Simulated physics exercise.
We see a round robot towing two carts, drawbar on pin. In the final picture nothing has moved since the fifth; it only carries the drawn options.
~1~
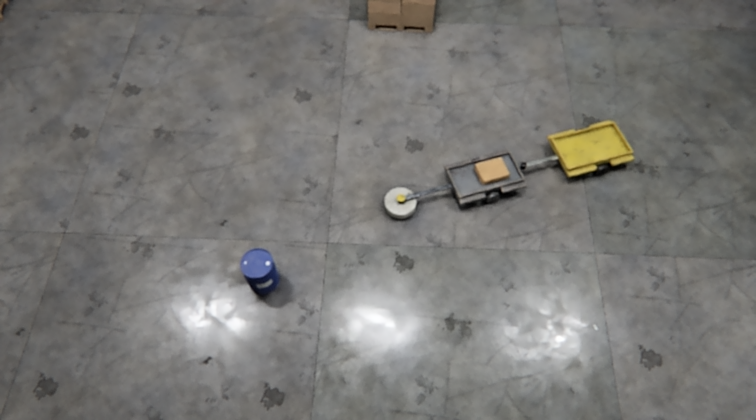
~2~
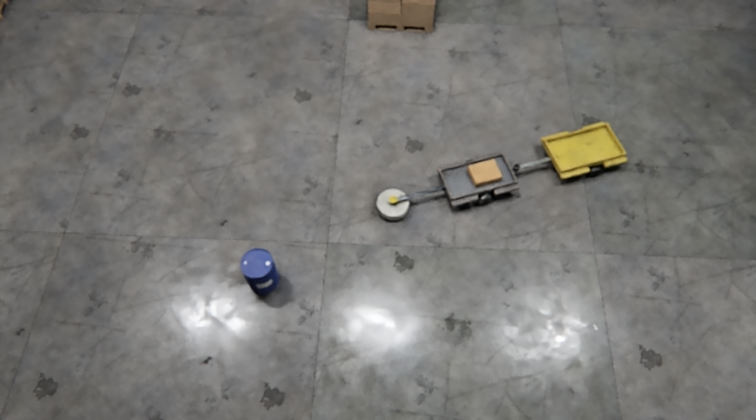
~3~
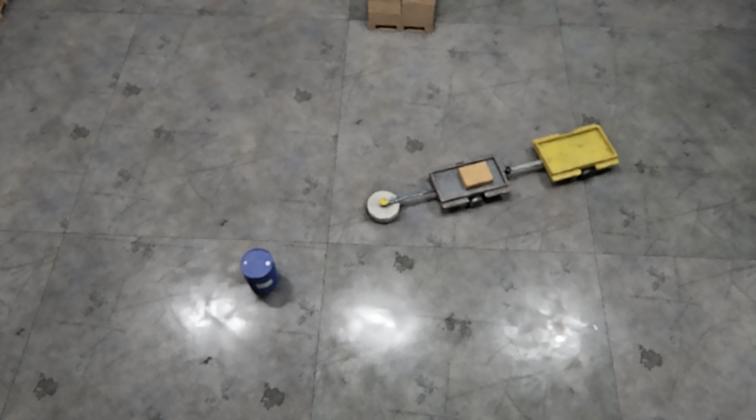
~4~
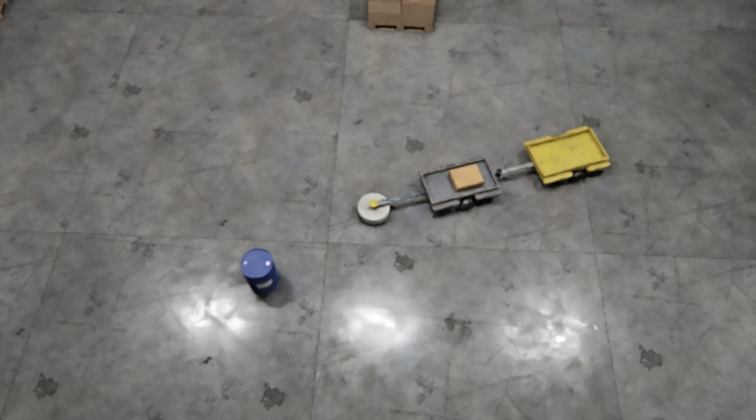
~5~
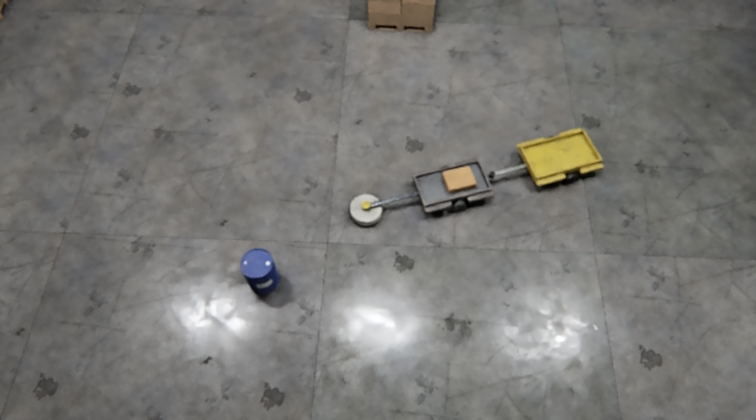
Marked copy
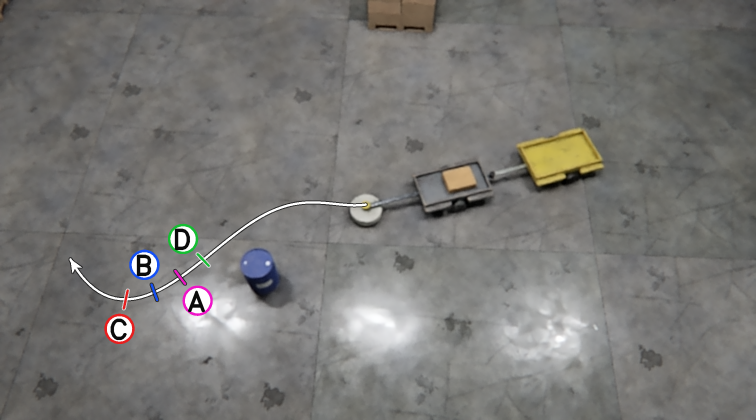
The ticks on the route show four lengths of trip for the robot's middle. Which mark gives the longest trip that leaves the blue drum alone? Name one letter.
D.
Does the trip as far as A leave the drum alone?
No.
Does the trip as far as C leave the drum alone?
No.
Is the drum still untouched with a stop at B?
No.
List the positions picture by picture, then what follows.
Grey cart (485, 175); yellow cart (591, 147); blue drum (264, 280), in the first picture.
Robot (393, 204); grey cart (478, 177); yellow cart (584, 149); blue drum (264, 280), in the second picture.
Robot (383, 206); grey cart (469, 179); yellow cart (575, 151); blue drum (264, 280), in the third picture.
Robot (374, 208); grey cart (459, 182); yellow cart (567, 154); blue drum (264, 280), in the fourth picture.
Robot (366, 209); grey cart (452, 184); yellow cart (560, 155); blue drum (264, 280), in the fifth picture.
On the marked copy, A at (180, 277); B at (154, 292); C at (126, 299); D at (203, 260); the route from (366, 205) via (210, 254) to (70, 259).
Taking D. A third of the way, robot (305, 207), last cart (507, 170).
Two thirds of the way, robot (248, 230), last cart (452, 181).
When it is over, robot (206, 264), last cart (405, 188); nothing has been touched.
As for the rest, A is too far, the drum has been hit; B is too far, the drum has been hit; C is too far, the drum has been hit.
